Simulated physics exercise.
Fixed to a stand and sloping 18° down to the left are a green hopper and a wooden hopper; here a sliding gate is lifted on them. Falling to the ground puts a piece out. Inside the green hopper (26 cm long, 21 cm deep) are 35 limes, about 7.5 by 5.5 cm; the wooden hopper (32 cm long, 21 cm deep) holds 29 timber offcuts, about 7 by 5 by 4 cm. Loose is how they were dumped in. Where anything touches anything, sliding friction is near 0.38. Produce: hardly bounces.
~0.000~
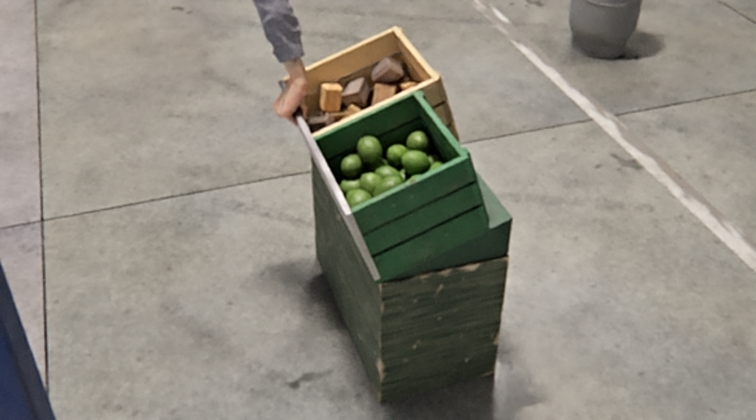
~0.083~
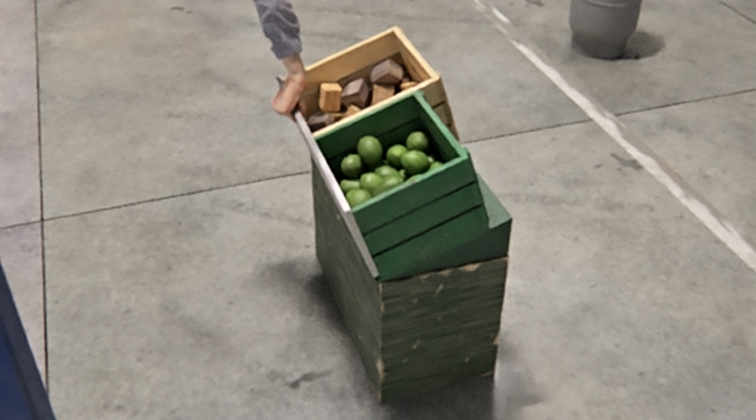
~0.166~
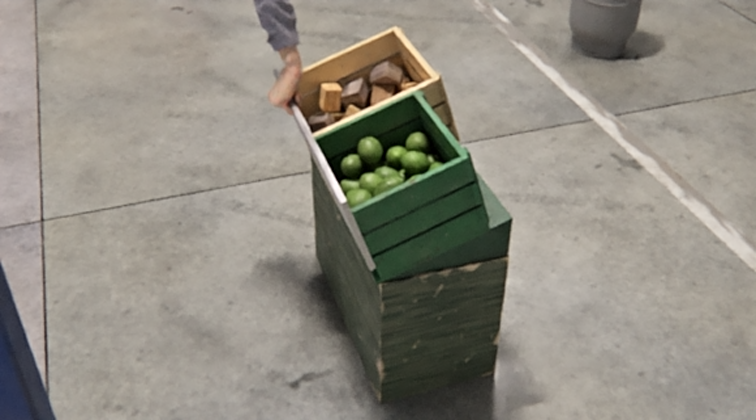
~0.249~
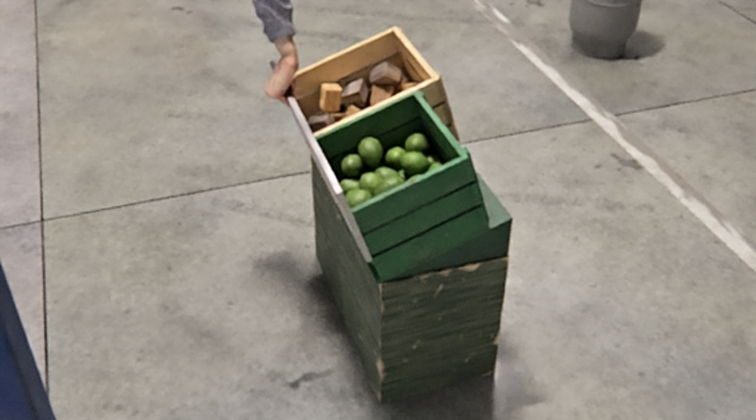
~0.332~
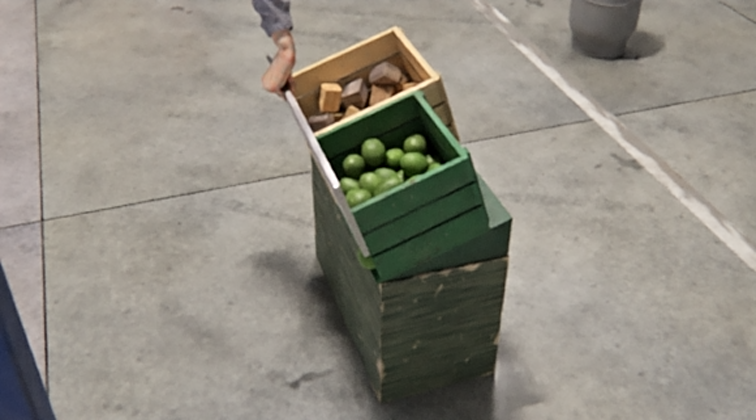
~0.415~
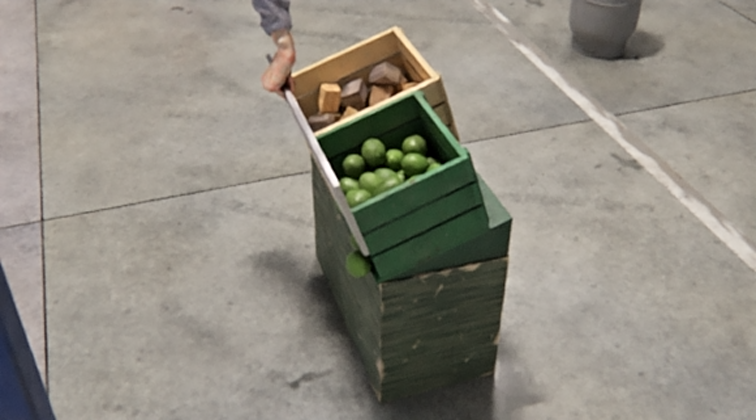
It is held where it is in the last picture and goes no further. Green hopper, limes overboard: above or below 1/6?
The loss stays below one sixth.
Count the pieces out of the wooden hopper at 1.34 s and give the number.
Out by then, roughly: Wooden hopper 1.
After 0.82 s, 3 of 35 out of the green hopper and 0 of 29 out of the wooden hopper.
After 1.34 s, 3 of 35 out of the green hopper and 1 of 29 out of the wooden hopper.
After 2.05 s, 3 of 35 out of the green hopper and 5 of 29 out of the wooden hopper.
Final count (at 2.98 s), 3 of 35 out of the green hopper and 6 of 29 out of the wooden hopper. Asked share, 3 of 35, 9 per cent.
